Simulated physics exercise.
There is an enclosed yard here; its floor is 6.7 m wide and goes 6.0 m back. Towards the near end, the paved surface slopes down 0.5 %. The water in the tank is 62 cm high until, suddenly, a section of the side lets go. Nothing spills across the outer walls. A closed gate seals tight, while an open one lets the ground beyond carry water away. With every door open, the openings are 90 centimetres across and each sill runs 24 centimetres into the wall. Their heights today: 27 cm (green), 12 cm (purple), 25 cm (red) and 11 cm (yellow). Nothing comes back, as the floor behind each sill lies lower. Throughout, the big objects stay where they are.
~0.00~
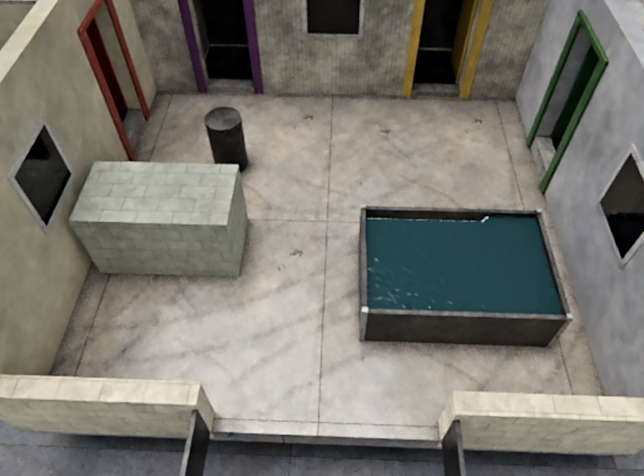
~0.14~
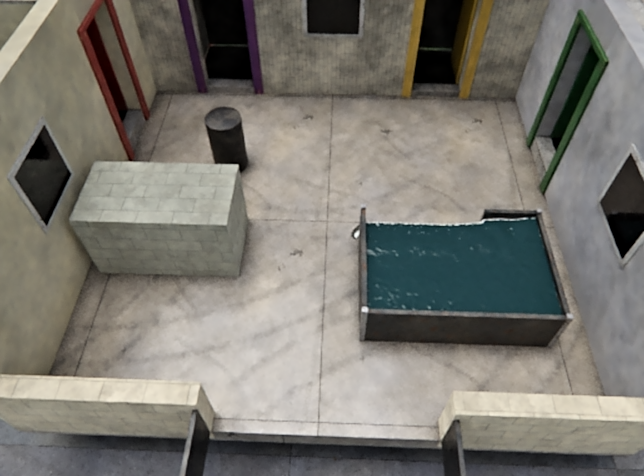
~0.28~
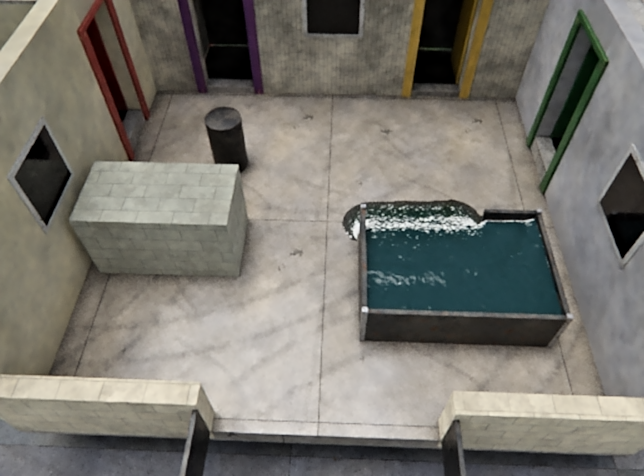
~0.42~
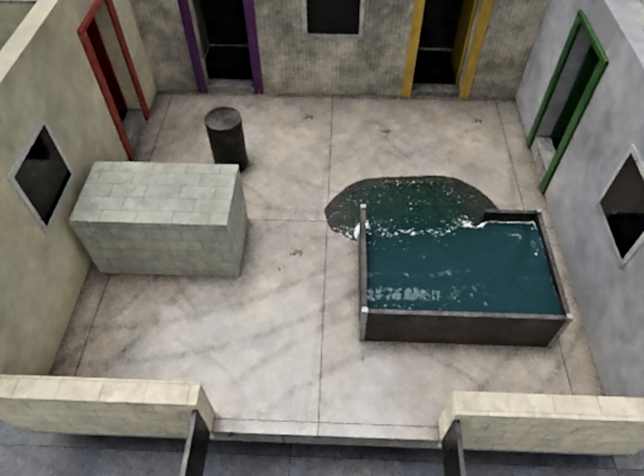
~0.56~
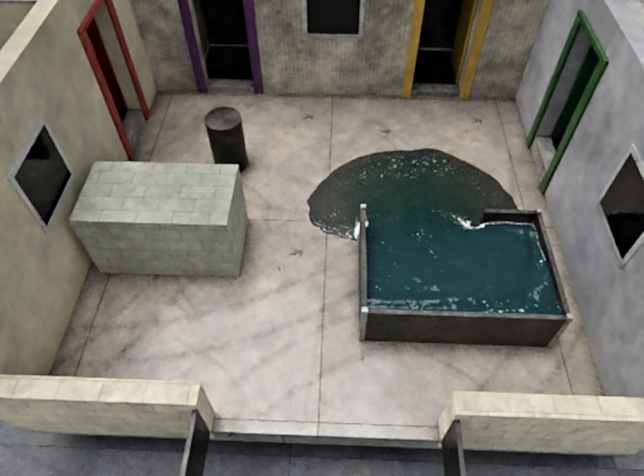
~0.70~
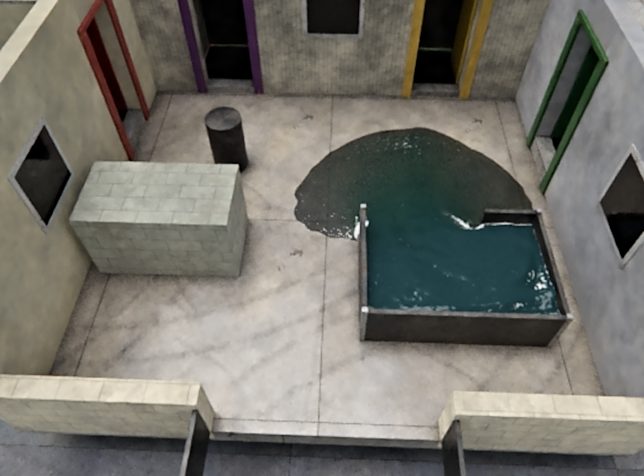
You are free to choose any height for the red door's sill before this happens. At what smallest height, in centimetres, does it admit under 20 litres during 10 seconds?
At about 11 centimetres.
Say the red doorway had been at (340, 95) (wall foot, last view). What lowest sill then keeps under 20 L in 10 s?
You'd want it roughly 19 cm high.
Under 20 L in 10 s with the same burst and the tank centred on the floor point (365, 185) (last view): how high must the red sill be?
A height near 17 cm.
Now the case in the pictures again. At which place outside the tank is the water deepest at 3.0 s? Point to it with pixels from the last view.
Look close to (157, 92).
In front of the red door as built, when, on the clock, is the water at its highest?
Around 3.8 s, give or take.
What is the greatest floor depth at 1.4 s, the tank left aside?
I'd estimate roughly 30 cm.
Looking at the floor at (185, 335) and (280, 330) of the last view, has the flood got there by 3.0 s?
Note: Point one not yet reached; point two not yet reached.
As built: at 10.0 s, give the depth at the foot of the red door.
Depth: Near 10.0 cm.
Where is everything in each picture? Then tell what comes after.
The tank at (457, 262) is whole and still, 62 cm deep; the red door at (121, 88) is dry, in the first frame.
The front is at a hidden place, 0.3 m from the gap on the far side; 0.4 m2 of floor is wet, 62 cm left at the back, in the second frame.
The gap is on the far side, the front 0.7 m out at (437, 204); the back of the tank holds 62 cm, in the third frame.
The gap is on the far side, the front 1.3 m out at (430, 179); the back of the tank holds 58 cm, in the fourth frame.
The gap is on the far side, the front 1.9 m out at (416, 153); the back of the tank holds 53 cm, in the fifth frame.
Water pours out on the far side and has run 2.4 m, to (414, 132); about 5 cm deep outside, 55 cm at the back; the red door at (121, 88), 5.1 m from the gap, is still 3.1 m from the nearest water, in the sixth frame.
After 1.4 s water covers 35 % of the floor, deepest (30 cm) near (387, 97); it has not reached the red door.
After 3.0 s water covers 45 % of the floor, deepest (34 cm) near (157, 92); it has not reached the red door.
After 10.0 s water covers 90 % of the floor, deepest (11 cm) near (153, 104); 10 cm at the red door, 0 litres in over its 25 cm sill.
At the red door as built, the water arrived by 3.1 s and peaked near 17 cm at 3.8 s.
Run again over the same 10 s with other heights there, 32 litres in over 9.5 cm, 10 litres over 13 cm. The limit of 20 litres is kept from about 11 cm up.
